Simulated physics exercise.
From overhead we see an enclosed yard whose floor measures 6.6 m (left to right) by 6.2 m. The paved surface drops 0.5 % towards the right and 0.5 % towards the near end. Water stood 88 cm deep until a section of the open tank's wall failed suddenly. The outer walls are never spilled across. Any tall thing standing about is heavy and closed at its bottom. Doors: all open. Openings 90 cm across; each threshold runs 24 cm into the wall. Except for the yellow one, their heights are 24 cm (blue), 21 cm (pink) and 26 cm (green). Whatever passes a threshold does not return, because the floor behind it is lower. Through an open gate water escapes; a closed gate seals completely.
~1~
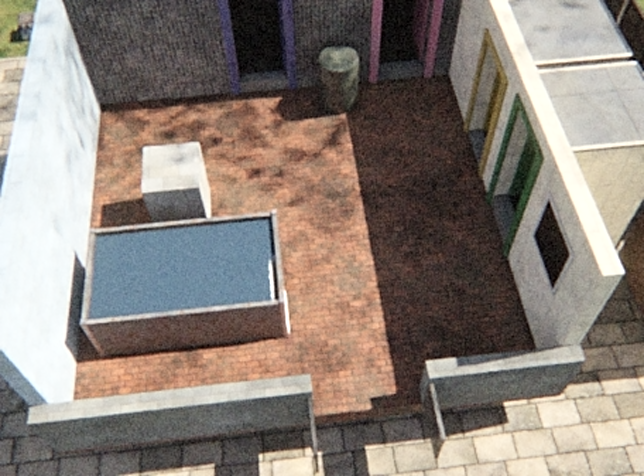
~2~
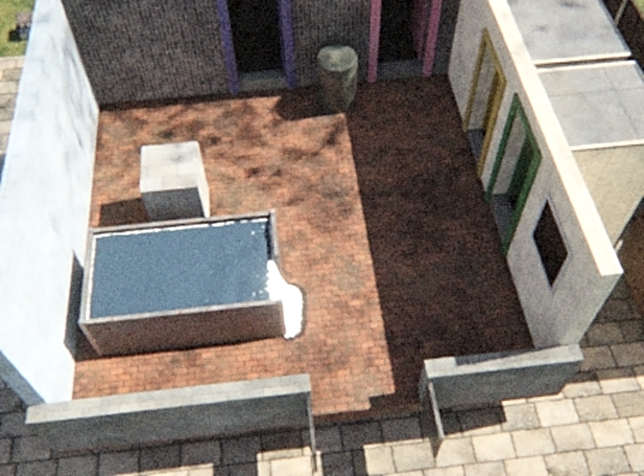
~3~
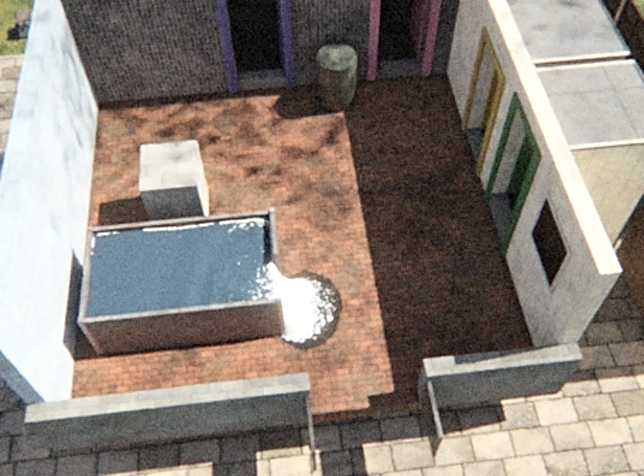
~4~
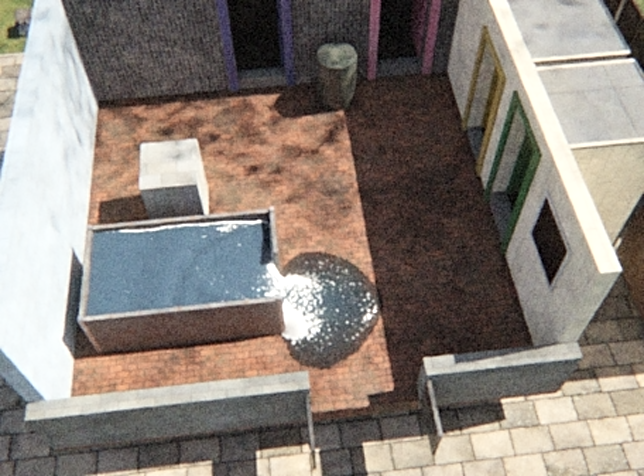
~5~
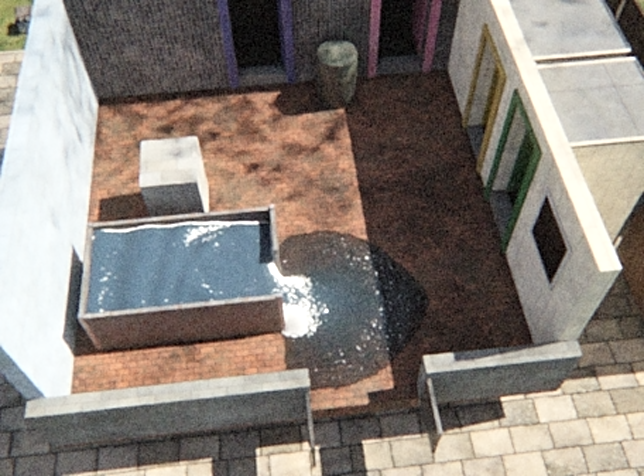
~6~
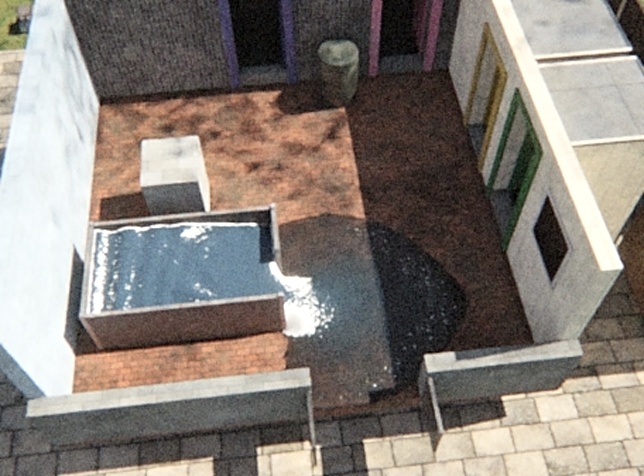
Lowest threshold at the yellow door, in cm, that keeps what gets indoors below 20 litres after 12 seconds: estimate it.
My estimate is 11 cm.
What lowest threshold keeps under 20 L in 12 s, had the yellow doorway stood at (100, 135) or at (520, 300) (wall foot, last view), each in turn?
Around 6.0 and 27 cm respectively.
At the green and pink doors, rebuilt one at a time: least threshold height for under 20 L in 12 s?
You'd want about 20 centimetres at green and about 17 centimetres at pink.
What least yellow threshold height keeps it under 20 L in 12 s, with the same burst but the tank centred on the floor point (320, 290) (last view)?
It must be around 8.0 cm tall.
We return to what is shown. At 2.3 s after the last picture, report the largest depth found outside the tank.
Max depth: Near 35 cm.
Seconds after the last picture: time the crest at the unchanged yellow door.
Around 8.5 s.
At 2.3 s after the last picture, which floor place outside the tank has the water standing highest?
(536, 368).
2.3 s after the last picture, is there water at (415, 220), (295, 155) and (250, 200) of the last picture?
First wet through, second bone-dry, third bone-dry.
Then, 0.7 s after the last picture water covers 30 % of the floor, deepest (49 cm) near (536, 368); it has not reached the yellow door.
Then, 2.3 s after the last picture water covers 35 % of the floor, deepest (35 cm) near (536, 368); 11 cm at the yellow door, 3 litres in over its 9 cm threshold.
Then, 11.3 s after the last picture water covers 90 % of the floor, deepest (12 cm) near (166, 246); 9 cm at the yellow door, 46 litres in over its 9 cm threshold.
At the yellow door as built, the water peaked near 14 cm, 8.3 s after the last picture.
With a threshold of 9.5 cm, 38 litres would have come in within the 12 s; with 13 cm, 8 litres. So under 20 litres takes about 11 cm.
